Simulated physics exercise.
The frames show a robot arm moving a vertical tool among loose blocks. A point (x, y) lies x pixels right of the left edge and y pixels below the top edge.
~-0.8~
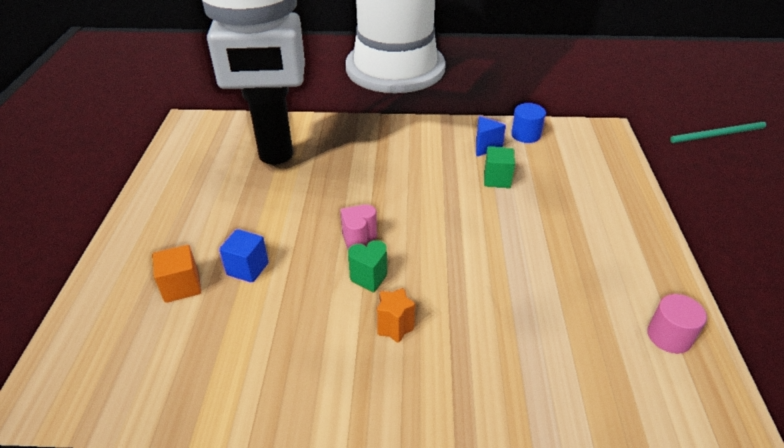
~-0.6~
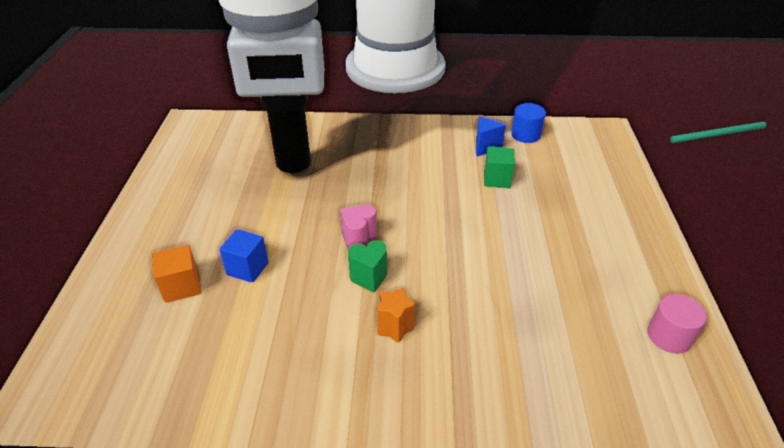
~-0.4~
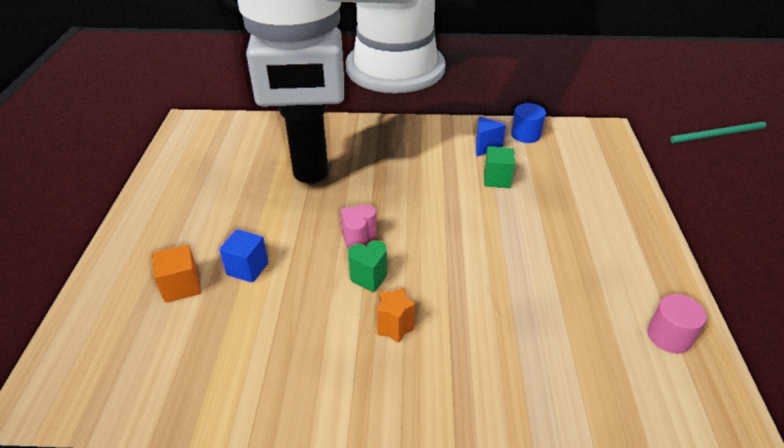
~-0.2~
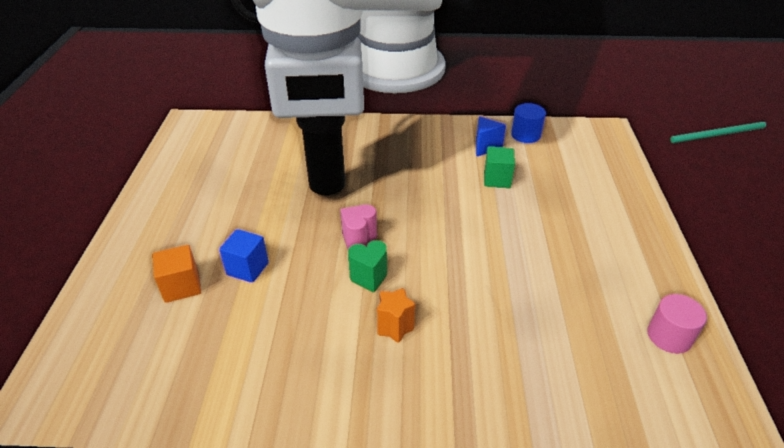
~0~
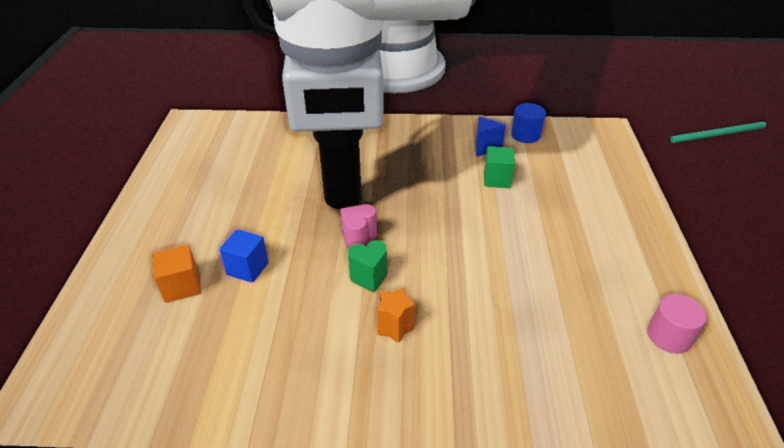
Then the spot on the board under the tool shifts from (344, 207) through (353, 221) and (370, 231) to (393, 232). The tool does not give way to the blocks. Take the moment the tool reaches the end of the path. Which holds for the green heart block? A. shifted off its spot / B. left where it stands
B
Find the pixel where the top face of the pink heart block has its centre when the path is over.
At (367, 229).
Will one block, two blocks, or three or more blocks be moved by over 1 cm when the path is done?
Count: 1.
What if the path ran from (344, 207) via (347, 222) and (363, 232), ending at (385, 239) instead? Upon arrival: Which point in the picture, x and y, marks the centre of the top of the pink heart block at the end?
The centre of its top face lies at (390, 237).
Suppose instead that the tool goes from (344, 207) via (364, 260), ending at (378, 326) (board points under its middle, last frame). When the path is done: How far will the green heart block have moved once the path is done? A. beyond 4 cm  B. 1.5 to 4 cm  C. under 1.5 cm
My answer is option A.
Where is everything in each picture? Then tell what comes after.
The first picture shows tool tip (276, 155); block tops, pink heart block (358, 215); green heart block (368, 252).
The second picture shows tool (294, 163); blocks unchanged.
The third picture shows tool (311, 173); blocks unchanged.
The fourth picture shows tool (327, 184); blocks unchanged.
The fifth picture shows tool (343, 198); pink heart block (358, 215); green heart block (368, 252).
On the path given first. Halfway along, tool (360, 218); pink heart block (363, 225).
At the end, tool (393, 222); pink heart block (367, 229), turned 20° clockwise; green heart block in place.
